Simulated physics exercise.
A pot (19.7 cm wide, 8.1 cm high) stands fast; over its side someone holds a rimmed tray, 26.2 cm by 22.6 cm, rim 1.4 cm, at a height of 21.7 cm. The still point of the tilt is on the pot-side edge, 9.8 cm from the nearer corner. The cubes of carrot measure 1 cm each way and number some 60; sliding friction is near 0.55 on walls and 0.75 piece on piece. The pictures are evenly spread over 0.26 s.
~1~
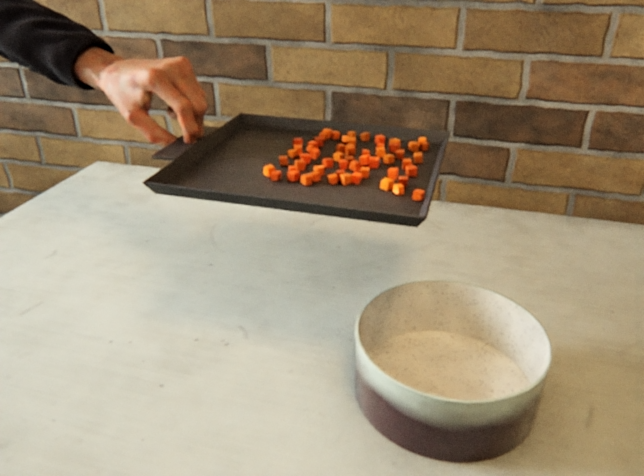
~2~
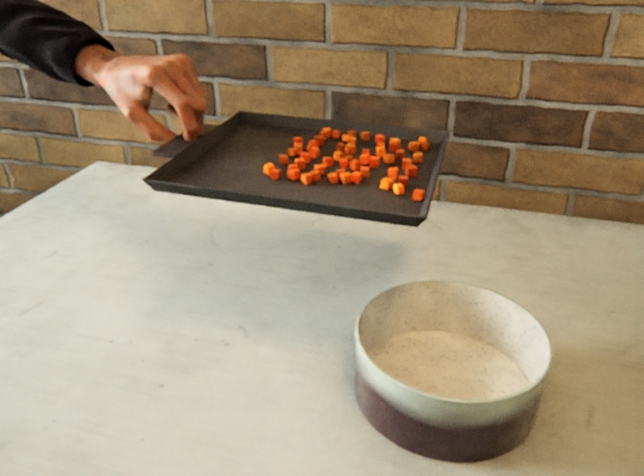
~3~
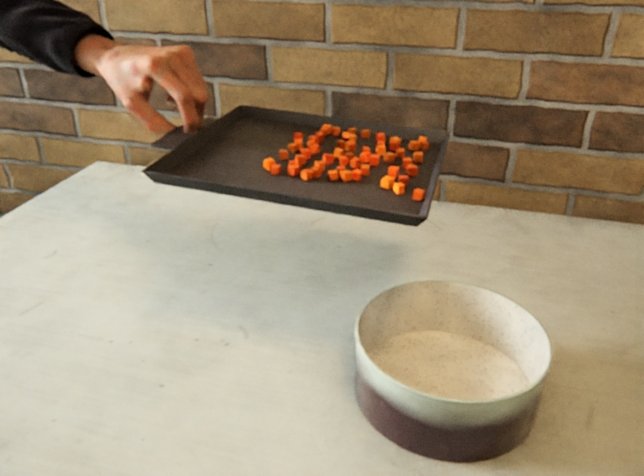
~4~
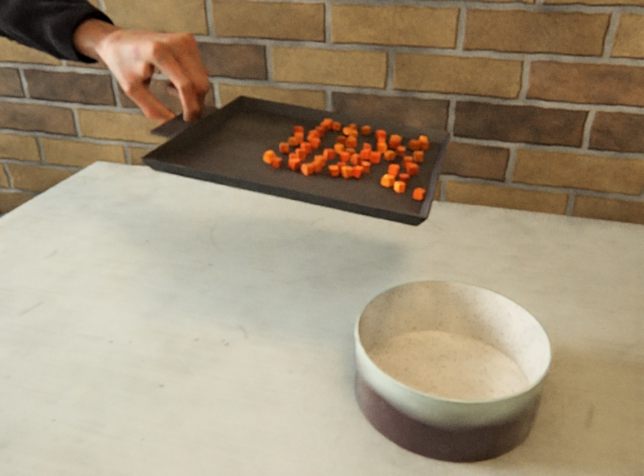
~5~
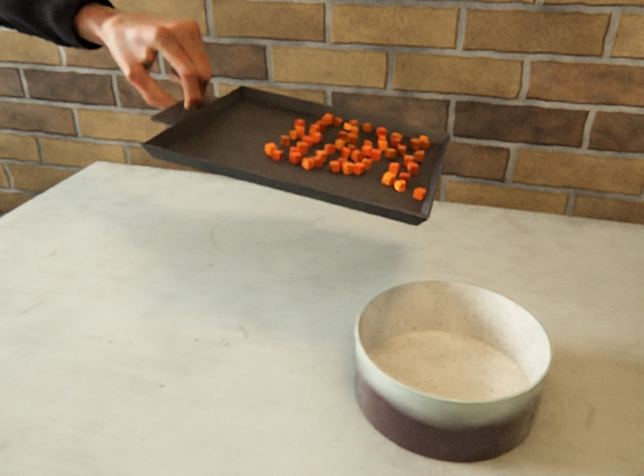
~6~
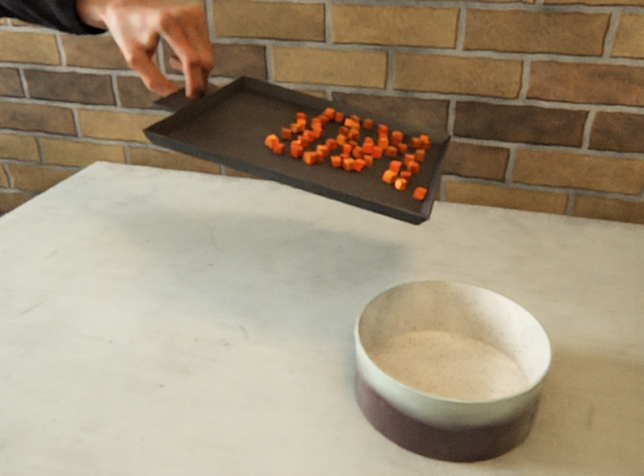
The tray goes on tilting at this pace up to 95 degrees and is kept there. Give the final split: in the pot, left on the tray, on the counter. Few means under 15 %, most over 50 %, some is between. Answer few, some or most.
Pot some, tray few, counter most.
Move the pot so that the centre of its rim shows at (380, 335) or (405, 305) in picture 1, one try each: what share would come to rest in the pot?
About 10 and 45 per cent.
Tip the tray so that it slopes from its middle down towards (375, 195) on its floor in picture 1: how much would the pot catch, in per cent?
Some 90 per cent.
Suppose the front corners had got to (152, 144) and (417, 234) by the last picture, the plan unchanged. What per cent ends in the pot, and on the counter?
Pot 95, counter 5.
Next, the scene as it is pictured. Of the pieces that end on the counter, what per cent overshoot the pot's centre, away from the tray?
About 70 per cent.
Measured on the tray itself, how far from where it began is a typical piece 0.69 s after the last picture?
Roughly 8 cm.
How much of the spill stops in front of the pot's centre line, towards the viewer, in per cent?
Some 0 per cent.
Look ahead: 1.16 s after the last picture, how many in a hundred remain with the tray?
Some 75 per cent of the load.
Then, 0.69 s after the last picture, tilt 50 degrees; the tray holds 100 %, the pot 0 %.
Then, 1.16 s after the last picture, tilt 77 degrees; the tray holds 75 %, the pot 10 %.
Then, 1.69 s after the last picture, tilt 95 degrees; the tray holds 0 %, the pot 40 %.
In the end, pot 40 %, tray 0 %, counter 60 %.
